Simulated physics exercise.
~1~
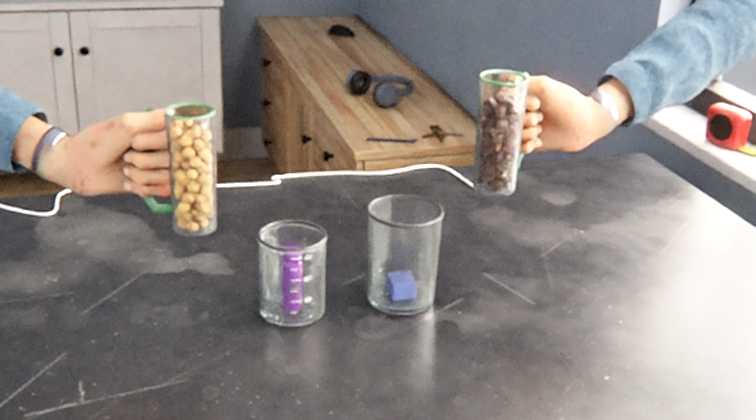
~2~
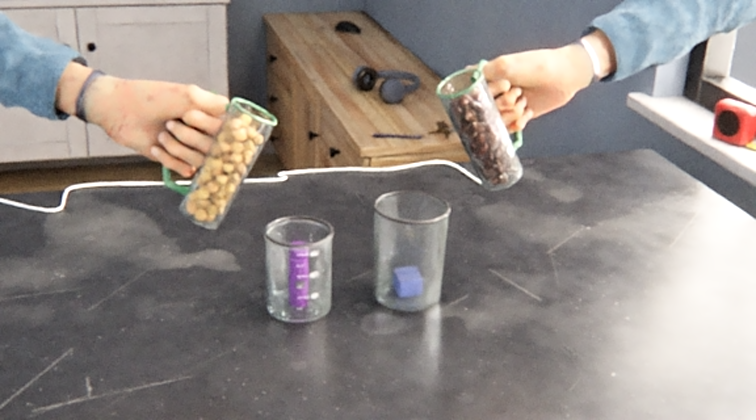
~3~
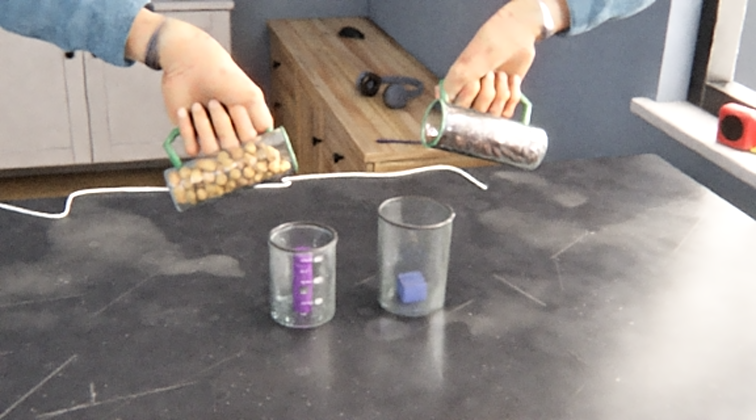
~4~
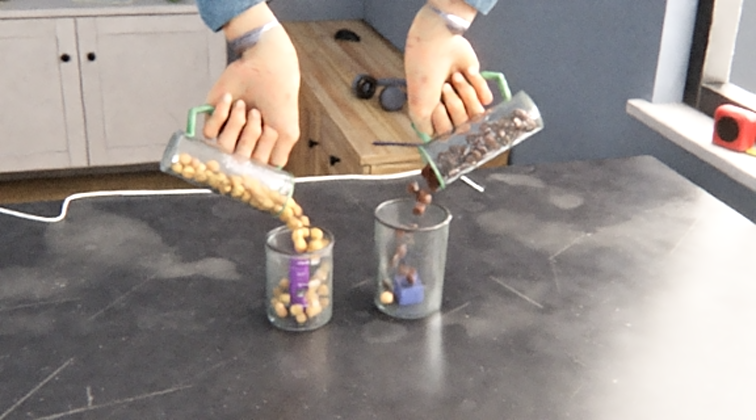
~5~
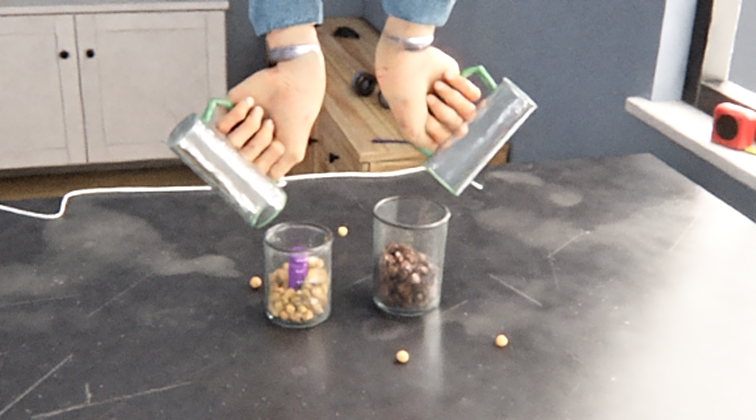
We see two hands tip handled glass cups over two clear containers, pouring tan nuts around a purple marked object on the left and dark beans over a blue cube on the right, until the cube is buried, the purple top still shows, and a few tan pieces lie on the counter.
